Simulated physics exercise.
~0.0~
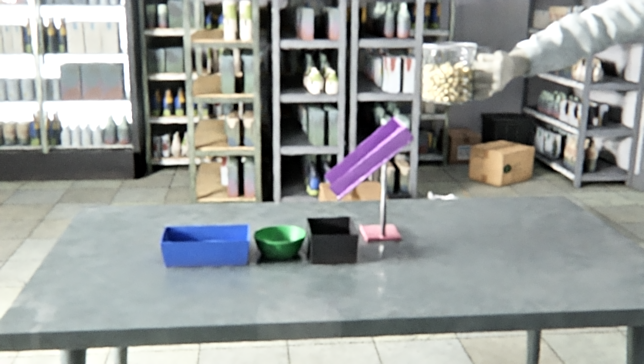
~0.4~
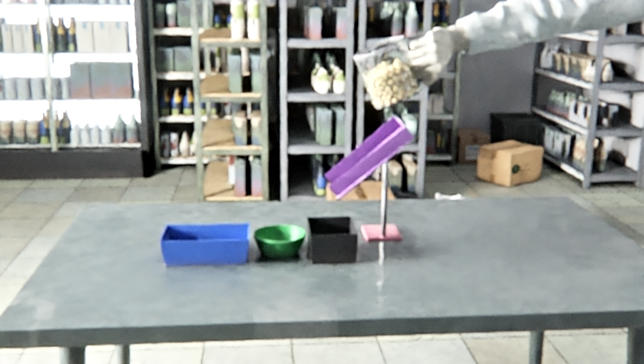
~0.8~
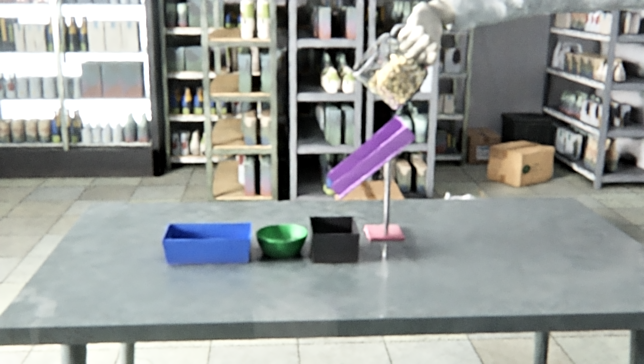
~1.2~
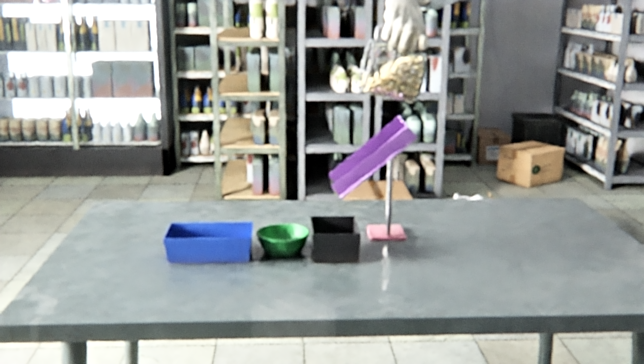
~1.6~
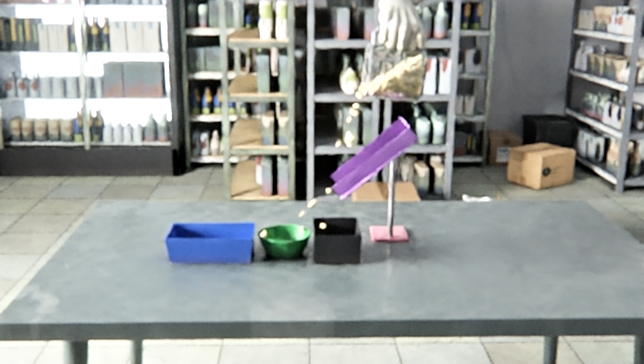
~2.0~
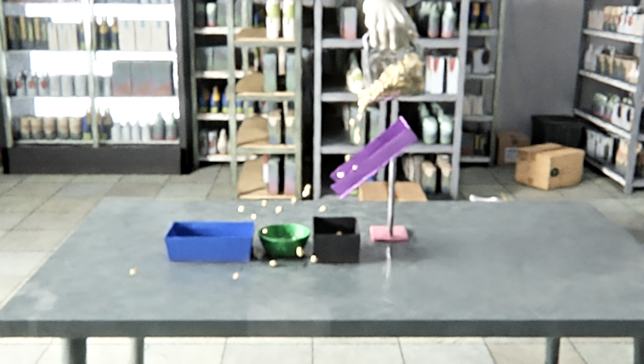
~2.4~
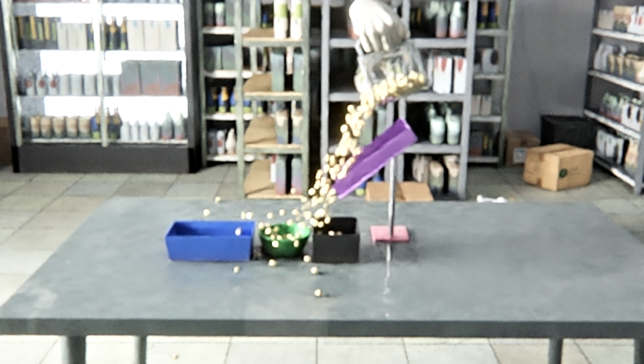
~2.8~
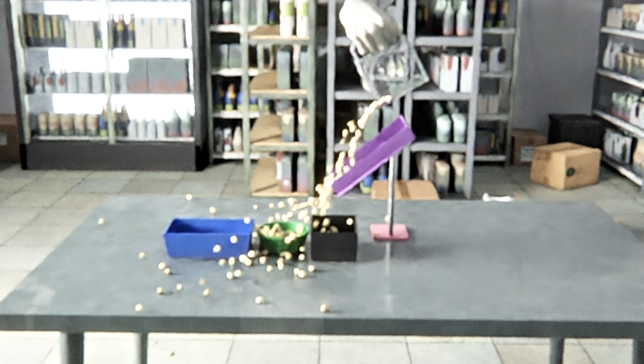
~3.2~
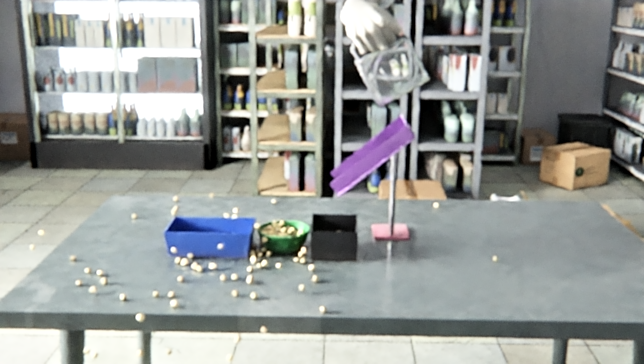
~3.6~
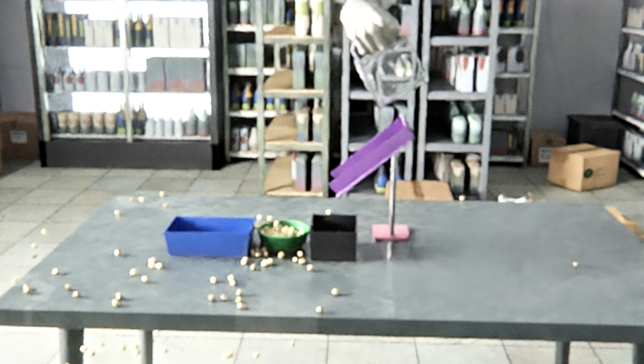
A gloved hand moved a clear jug of nuts left and tipped it over a purple slope, sending them tumbling toward the green bowl and black tin, with many bouncing across the table and some ending on the floor as the emptied jug stayed overhead.
